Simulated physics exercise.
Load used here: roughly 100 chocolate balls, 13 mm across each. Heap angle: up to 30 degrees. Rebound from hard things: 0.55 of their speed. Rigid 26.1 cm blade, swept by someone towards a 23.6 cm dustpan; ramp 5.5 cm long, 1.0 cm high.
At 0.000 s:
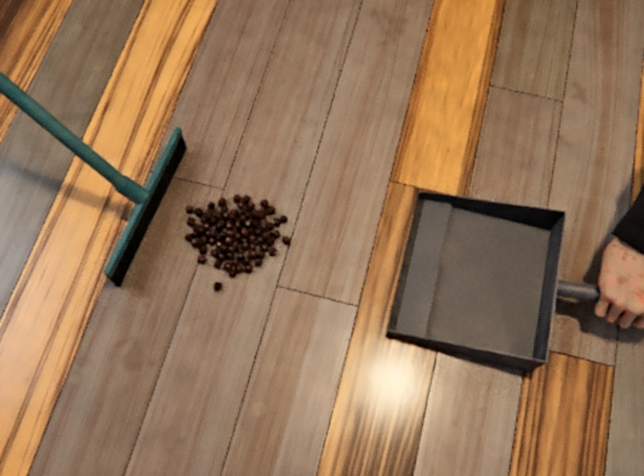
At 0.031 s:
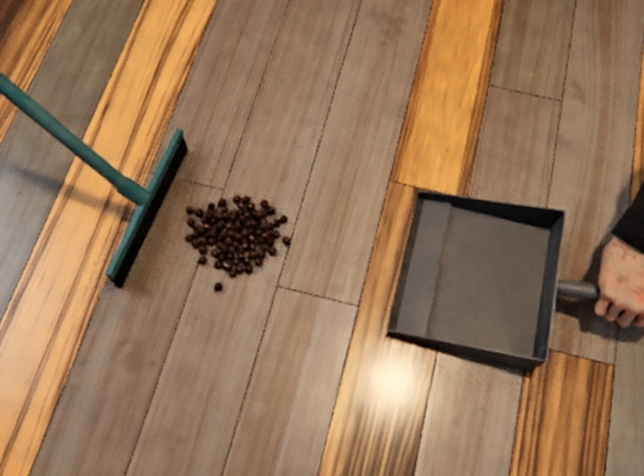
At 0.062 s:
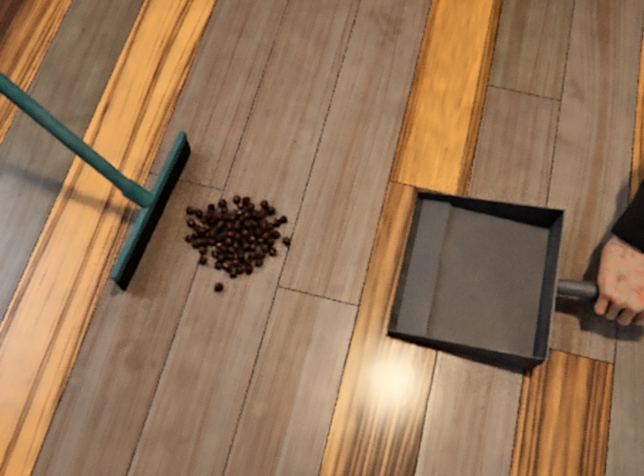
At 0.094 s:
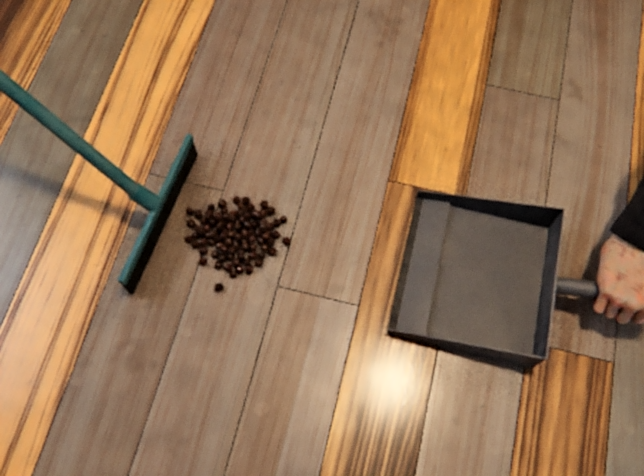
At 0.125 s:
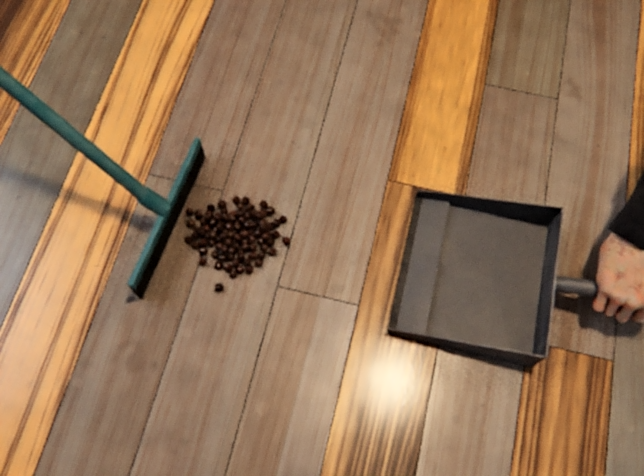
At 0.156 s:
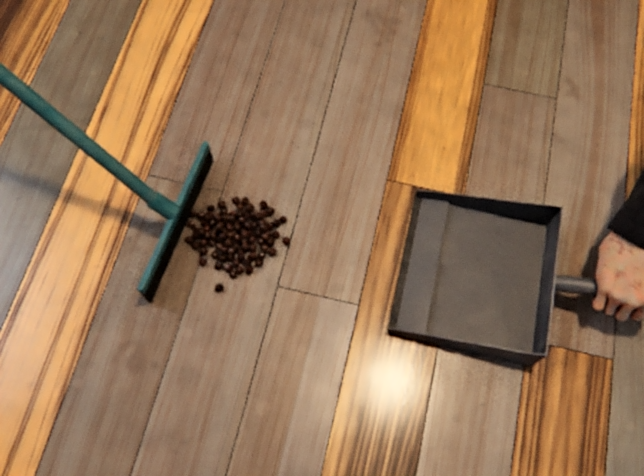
A green broom slides right across wooden planks and reaches the edge of a pile of small dark brown balls.
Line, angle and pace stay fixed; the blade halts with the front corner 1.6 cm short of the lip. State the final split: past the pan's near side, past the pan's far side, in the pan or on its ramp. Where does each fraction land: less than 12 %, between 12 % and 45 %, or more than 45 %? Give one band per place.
In the end past the pan's near side: A moderate fraction. Past the pan's far side: A tiny fraction. In the pan or on its ramp: A moderate fraction.
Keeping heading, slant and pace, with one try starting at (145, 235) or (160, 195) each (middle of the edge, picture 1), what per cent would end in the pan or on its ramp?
Estimates: 35 percent and 40 percent.
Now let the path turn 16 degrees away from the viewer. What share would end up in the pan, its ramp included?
Roughly 35 per cent.
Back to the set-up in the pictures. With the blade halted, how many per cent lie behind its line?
Some 5 per cent.
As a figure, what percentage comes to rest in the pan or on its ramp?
Estimate: Close to 40 %.
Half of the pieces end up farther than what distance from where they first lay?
That distance is close to 28 cm.
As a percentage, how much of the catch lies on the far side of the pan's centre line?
30 per cent.
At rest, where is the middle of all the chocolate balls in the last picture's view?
Estimated resting centre: Around (402, 295).
Then, at 0.48 s, middle of the blade 20 cm from the lip; 0 % over the lip, far side 0 %, near side 10 %.
After 0.69 s, middle of the blade 9 cm from the lip; 0 % over the lip, far side 5 %, near side 15 %.
After 1.02 s, middle of the blade 3 cm from the lip; 45 % over the lip, far side 5 %, near side 20 %.
At rest (1.6 s), near side 20 %, far side 5 %, pan 40 %, in front of the lip or behind the blade 35 %.
